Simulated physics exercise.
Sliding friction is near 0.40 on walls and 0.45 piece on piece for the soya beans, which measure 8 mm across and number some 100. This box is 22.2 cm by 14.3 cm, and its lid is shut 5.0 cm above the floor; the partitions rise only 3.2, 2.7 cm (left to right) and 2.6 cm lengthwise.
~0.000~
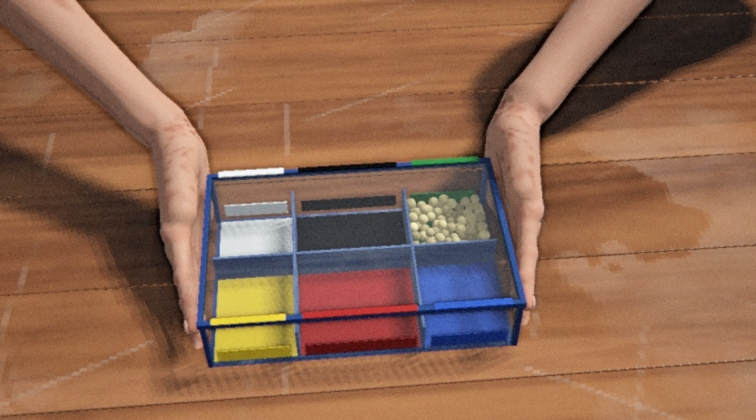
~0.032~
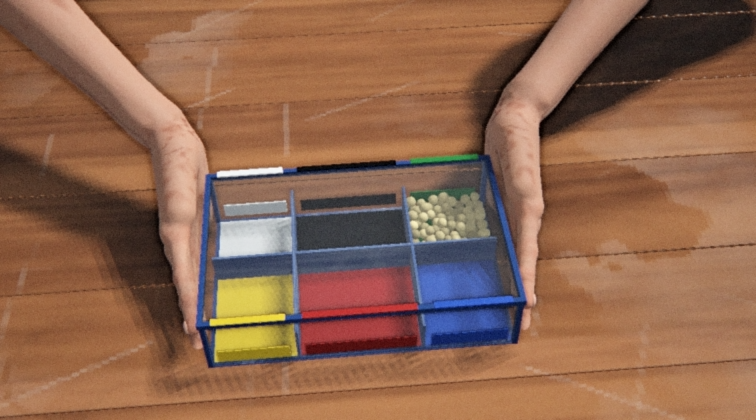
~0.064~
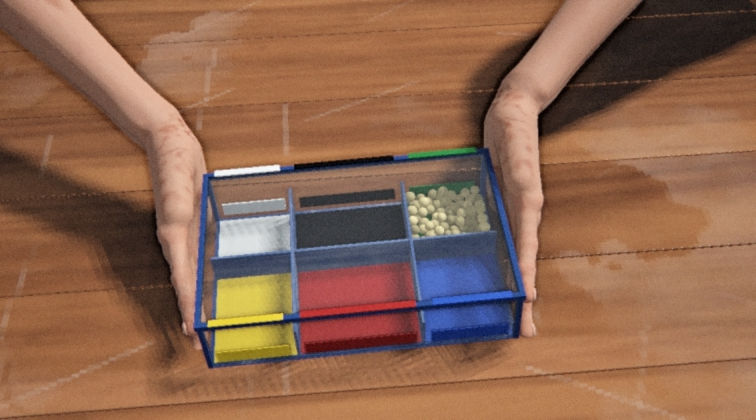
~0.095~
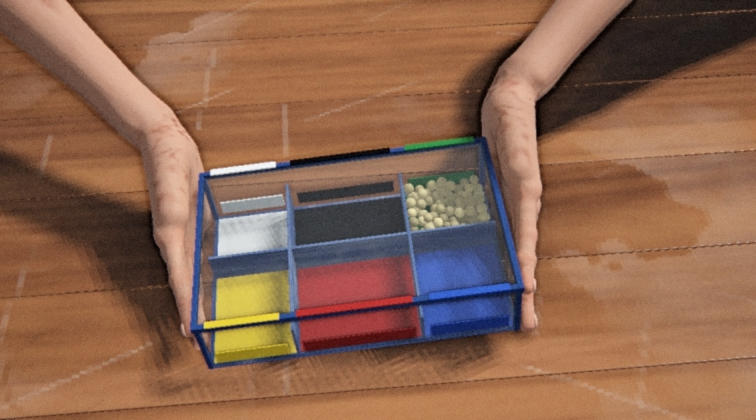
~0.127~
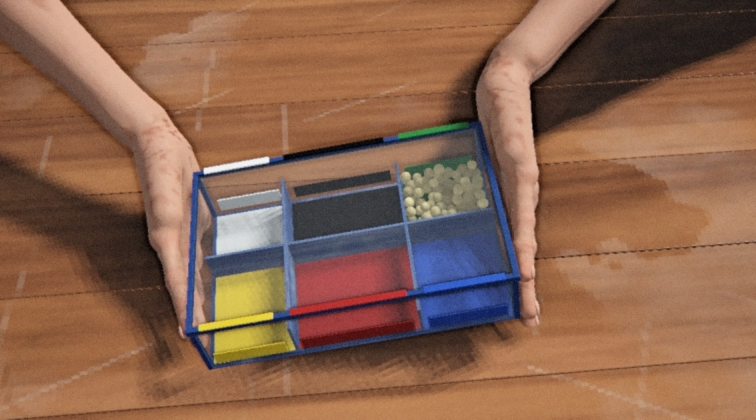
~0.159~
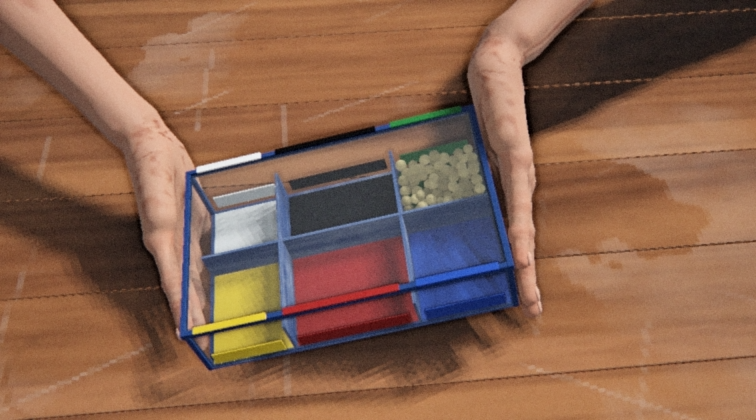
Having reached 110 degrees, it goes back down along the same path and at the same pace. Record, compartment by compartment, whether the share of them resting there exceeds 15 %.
In the end red compartment: It'll probably finish at or short of fifteen percent of the pieces. Blue compartment: It'll probably finish at or short of fifteen percent of the pieces. Green compartment: It'll probably finish at or short of fifteen percent of the pieces. Yellow compartment: It'll probably finish past fifteen percent of the pieces. White compartment: It'll probably finish at or short of fifteen percent of the pieces. Black compartment: It'll probably finish at or short of fifteen percent of the pieces.
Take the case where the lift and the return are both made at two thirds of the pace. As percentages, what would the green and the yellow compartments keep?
Per cent held - green: 0, yellow: 95.
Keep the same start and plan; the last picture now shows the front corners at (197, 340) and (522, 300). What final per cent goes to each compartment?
Result - red: 55 %; blue: 10 %; green: 0 %; yellow: 30 %; white: 0 %; black: 0 %.
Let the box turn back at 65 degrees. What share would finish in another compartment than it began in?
Near 35 in a hundred.
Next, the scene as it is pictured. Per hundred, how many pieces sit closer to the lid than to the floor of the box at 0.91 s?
Roughly 90 percent of the pieces.
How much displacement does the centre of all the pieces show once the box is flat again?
18.0 cm.
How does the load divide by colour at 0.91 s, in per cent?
Red = 10, blue = 5, green = 40, yellow = 10, white = 0, black = 25 (per cent).
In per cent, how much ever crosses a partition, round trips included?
Something like 100 per cent of the pieces.
After 0.91 s, tilt 110 degrees; red 10 %, blue 5 %, green 40 %, yellow 10 %, black 25 %.
After 1.41 s, tilt 50 degrees; red 5 %, yellow 90 %, white 5 %.
After 1.98 s, tilt 0 degrees; red 5 %, yellow 90 %, white 5 %.
At rest (2.4 s), red 5 %, blue 0 %, green 0 %, yellow 90 %, white 5 %, black 0 %.
